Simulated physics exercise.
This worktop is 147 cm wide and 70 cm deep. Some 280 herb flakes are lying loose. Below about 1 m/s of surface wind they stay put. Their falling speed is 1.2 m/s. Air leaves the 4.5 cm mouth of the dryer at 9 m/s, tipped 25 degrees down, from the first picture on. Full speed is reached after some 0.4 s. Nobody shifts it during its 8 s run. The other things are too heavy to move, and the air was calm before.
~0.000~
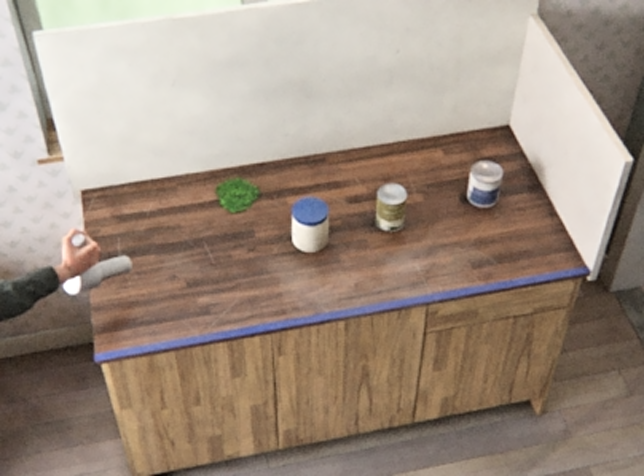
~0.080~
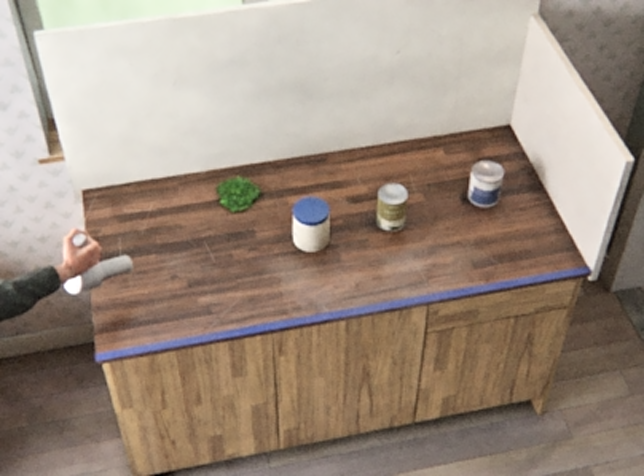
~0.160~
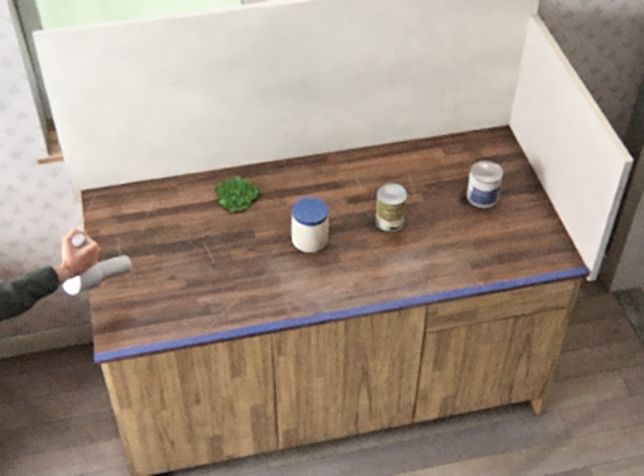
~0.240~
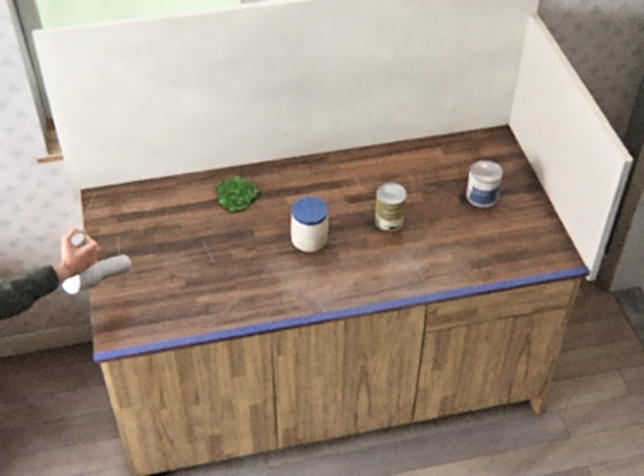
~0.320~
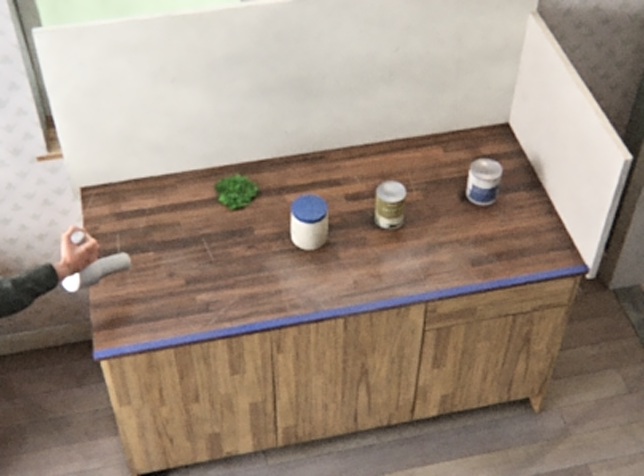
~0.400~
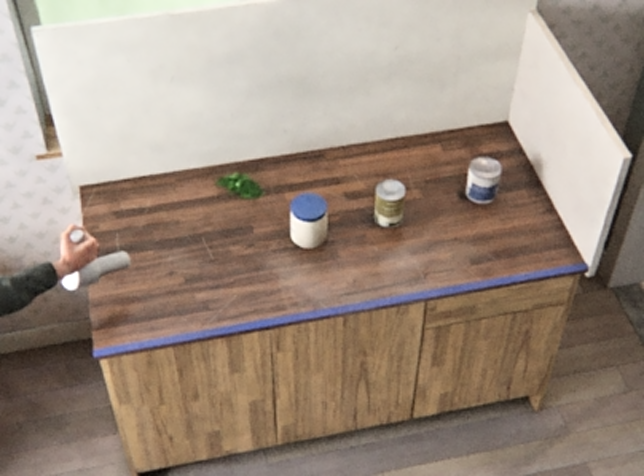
On a wooden worktop with jars and tins, a hand holding a dryer at left, green herb flakes lying still, then partly scattering.
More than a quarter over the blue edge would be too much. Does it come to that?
Answer: No.
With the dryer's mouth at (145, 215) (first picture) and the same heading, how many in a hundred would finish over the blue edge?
Then about 50 %.
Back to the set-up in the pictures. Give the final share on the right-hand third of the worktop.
Near 100 %.
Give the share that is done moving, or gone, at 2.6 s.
Some 20 per cent.
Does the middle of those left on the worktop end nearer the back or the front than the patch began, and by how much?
To the front, by about 5 cm.
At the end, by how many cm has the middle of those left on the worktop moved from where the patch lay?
Roughly 95 cm.
After 1.6 s, 0 % are over the blue edge; the middle of those still in play is near (511, 140); 18 % have settled or left.
After 2.6 s, 0 % are over the blue edge; the middle of those still in play is near (513, 142); 19 % have settled or left.
After 4.4 s, 1 % are over the blue edge; the middle of those still in play is near (513, 147); 31 % have settled or left.
After 8.0 s, at the end, 3 % are over the blue edge; the middle of those still in play is near (520, 159).
